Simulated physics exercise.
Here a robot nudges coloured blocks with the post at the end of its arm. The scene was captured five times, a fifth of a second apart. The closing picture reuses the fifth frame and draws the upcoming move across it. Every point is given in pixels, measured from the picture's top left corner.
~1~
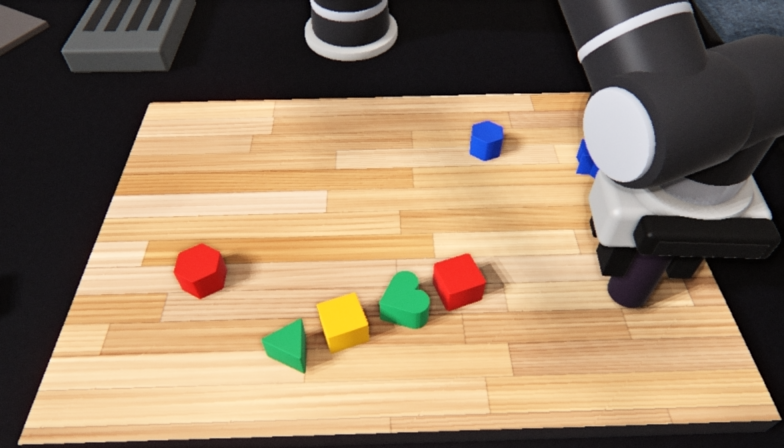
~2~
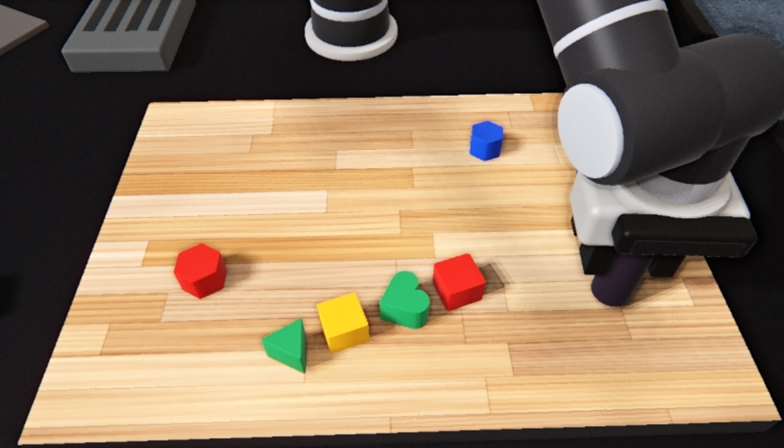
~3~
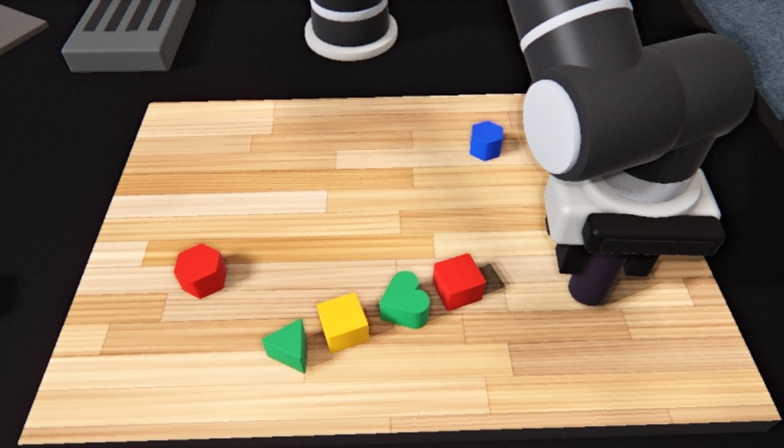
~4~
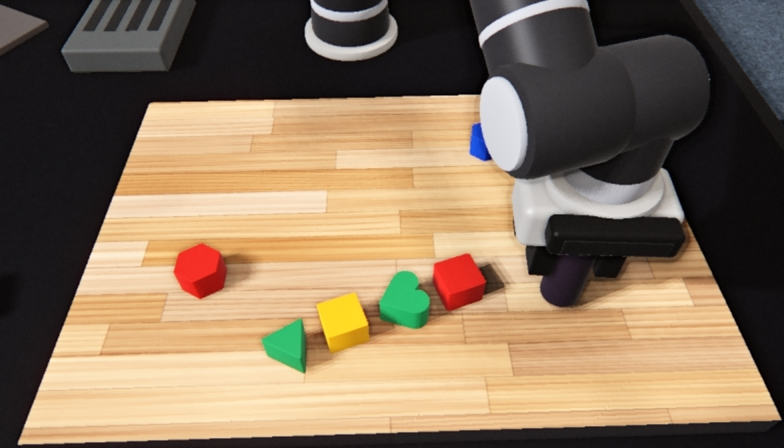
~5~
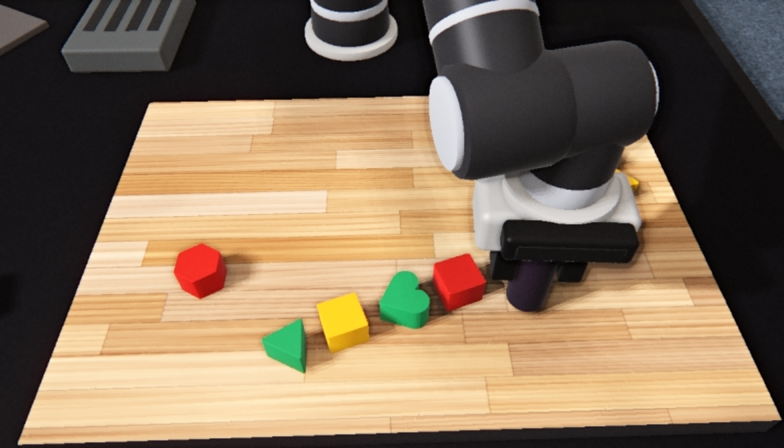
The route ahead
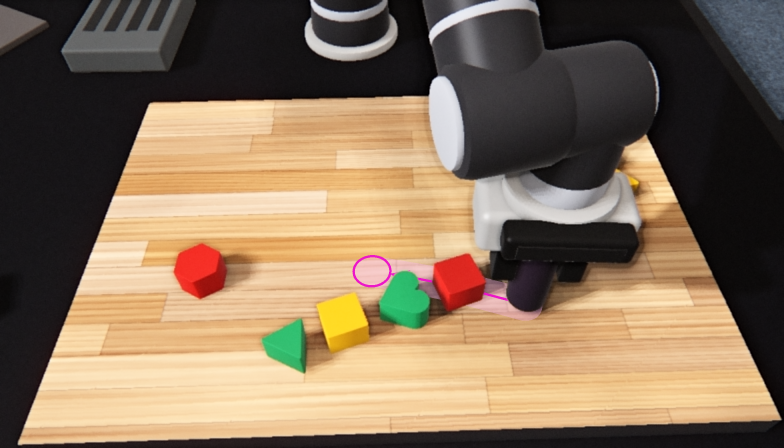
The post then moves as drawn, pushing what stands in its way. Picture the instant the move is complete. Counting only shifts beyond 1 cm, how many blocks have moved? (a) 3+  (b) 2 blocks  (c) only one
My answer is option b.
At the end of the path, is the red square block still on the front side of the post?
It seems so.
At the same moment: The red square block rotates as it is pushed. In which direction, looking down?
Prediction: Clockwise.
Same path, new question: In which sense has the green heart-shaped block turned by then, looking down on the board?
The turn is anti-clockwise.
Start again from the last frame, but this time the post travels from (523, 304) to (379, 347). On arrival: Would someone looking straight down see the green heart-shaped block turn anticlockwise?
No, that is not how it ends up.
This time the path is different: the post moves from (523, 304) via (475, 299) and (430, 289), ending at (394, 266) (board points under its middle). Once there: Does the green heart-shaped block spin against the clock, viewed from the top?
It seems so.
The line goes from (523, 304) via (446, 284), ending at (372, 271).
On the path given first. One third of the way, post (472, 282); red square block (428, 264).
Two thirds of the way, post (420, 271); green heart-shaped block (389, 291), turned 55° anticlockwise; red square block (381, 249), turned 15° clockwise.
At the end, post (372, 262); yellow square block unmoved; green heart-shaped block (389, 291), turned 55° anticlockwise; red square block (344, 232), turned 60° clockwise.
